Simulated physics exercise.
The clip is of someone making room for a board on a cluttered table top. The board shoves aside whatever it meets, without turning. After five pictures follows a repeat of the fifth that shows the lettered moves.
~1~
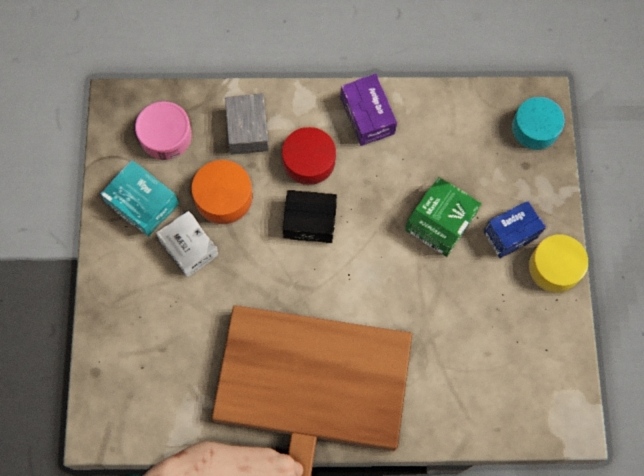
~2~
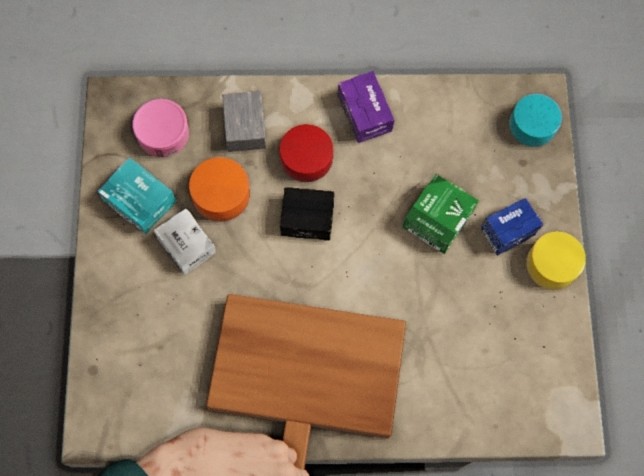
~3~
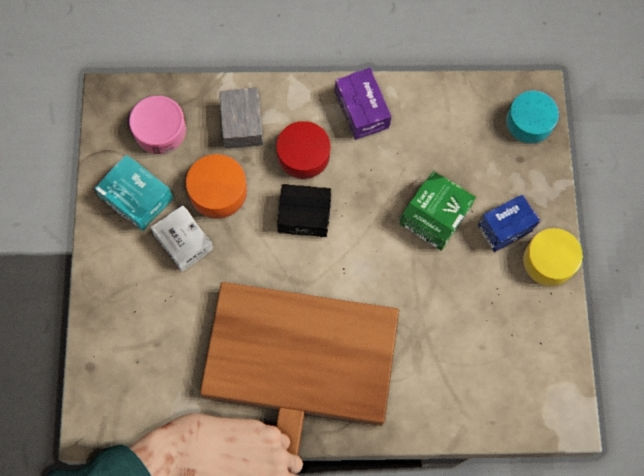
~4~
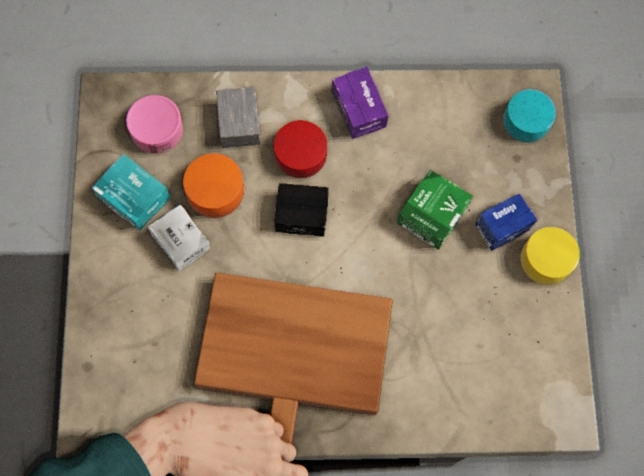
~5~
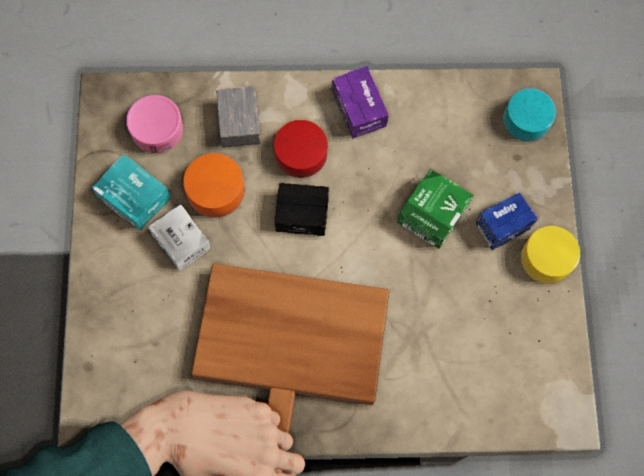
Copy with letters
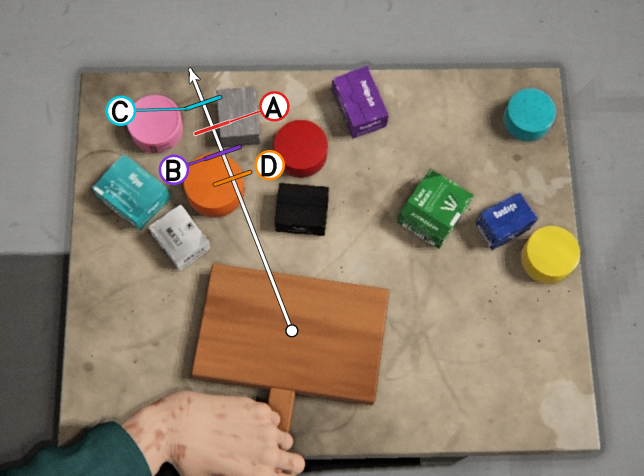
A wooden board with a handle, held by a hand at the bottom, slid slowly a short way up and slightly left across the table, while the coloured tins and small boxes above it stayed put.
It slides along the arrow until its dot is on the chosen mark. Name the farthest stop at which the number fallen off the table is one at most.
As far as mark D.
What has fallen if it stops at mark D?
The turquoise box.
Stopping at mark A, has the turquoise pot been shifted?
By then, no.
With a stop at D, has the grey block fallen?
No.
On the marked copy, A at (213, 127); B at (223, 153); C at (203, 103); D at (232, 178); the arrow from (292, 331) to (190, 69); the white dot at (292, 331).
Taking D. A third of the way, board (270, 277); turquoise box (117, 187); white box (165, 220).
Two thirds of the way, board (248, 222); turquoise box (88, 178); grey block (253, 95).
When it is over, board (233, 183); turquoise box over the edge; grey block (261, 70); one fallen.
As for the rest, A drops four; B drops three; C drops five.
